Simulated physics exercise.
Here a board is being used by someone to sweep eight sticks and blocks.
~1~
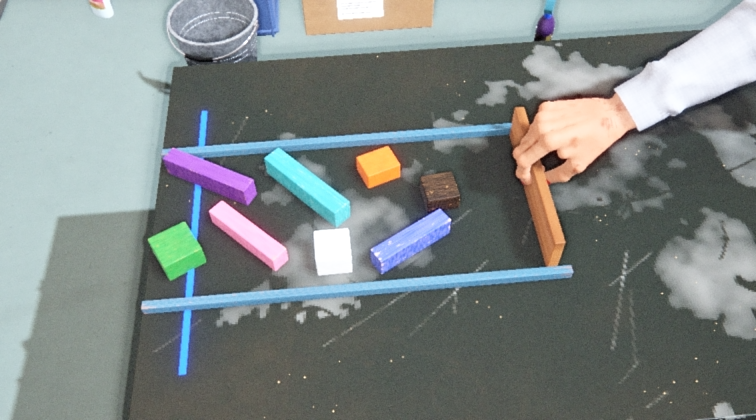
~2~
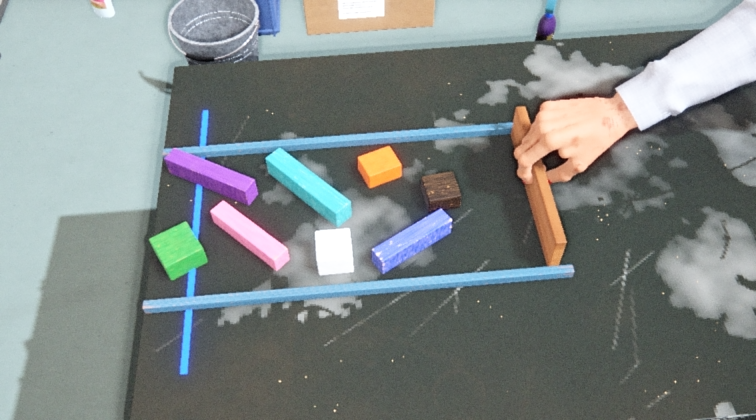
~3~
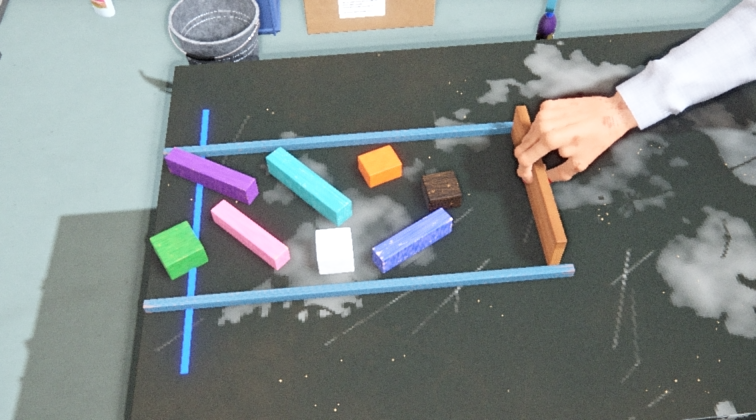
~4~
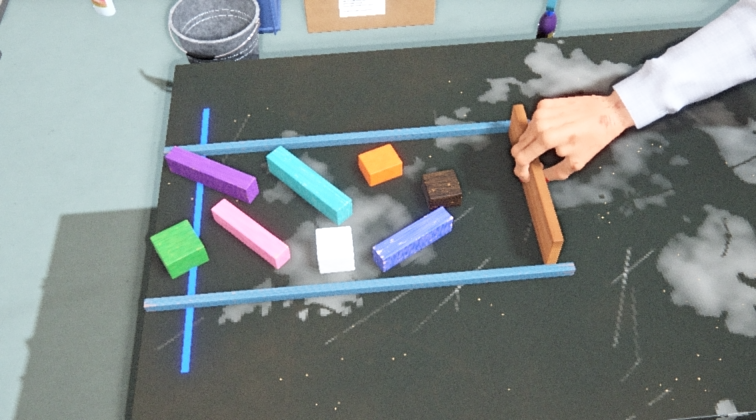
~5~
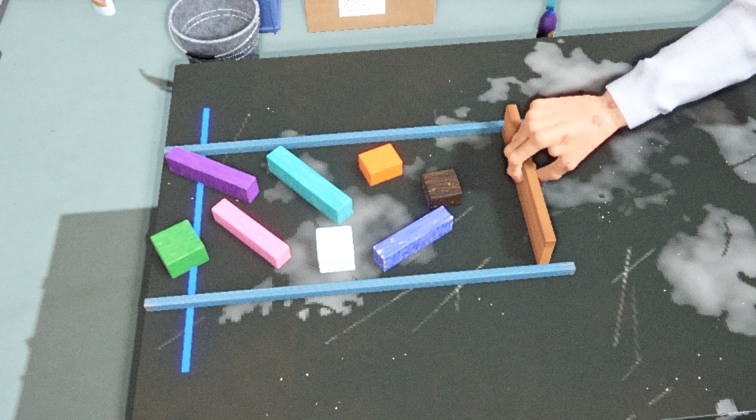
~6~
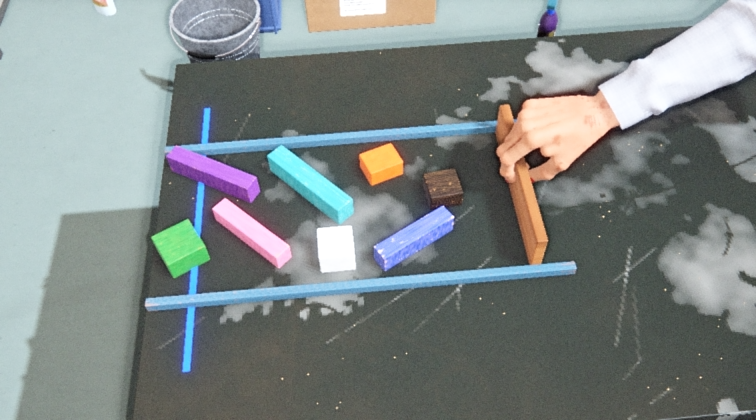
The footage shows colored sticks and blocks lying between two blue rails on a dark surface, near a strip of blue tape, while a hand at the right slides an upright brown board slightly left without touching them.
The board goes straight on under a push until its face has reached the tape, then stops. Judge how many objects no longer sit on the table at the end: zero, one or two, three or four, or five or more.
The ones that fall? Three or four of them, I think.
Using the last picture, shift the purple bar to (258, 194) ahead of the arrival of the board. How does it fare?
In the end it falls away.
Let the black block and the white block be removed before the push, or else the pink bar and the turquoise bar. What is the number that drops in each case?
First try 3, second try 2.
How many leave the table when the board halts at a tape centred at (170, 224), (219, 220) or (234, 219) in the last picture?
It would be 7, then 2, then 2.
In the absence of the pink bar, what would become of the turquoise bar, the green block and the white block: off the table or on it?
Turquoise bar down, green block down, white block still up.
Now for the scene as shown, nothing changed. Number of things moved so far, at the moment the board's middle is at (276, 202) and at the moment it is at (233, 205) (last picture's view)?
So 8, and at the other place 8.
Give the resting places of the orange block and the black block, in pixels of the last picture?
Final positions: Near (182, 176); near (181, 208).
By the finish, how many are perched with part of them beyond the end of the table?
Overhang count: 1.
Soon after, none off yet; green block at rest near (181, 248); purple bar at rest near (213, 174); pink bar at rest near (251, 233).
After that, none off yet; green block at rest near (181, 248); purple bar displaced a little near (196, 176); pink bar displaced a little near (223, 236).
In the end, the number that fall off is three or four; gone, turquoise bar, pink bar, purple bar and green block.
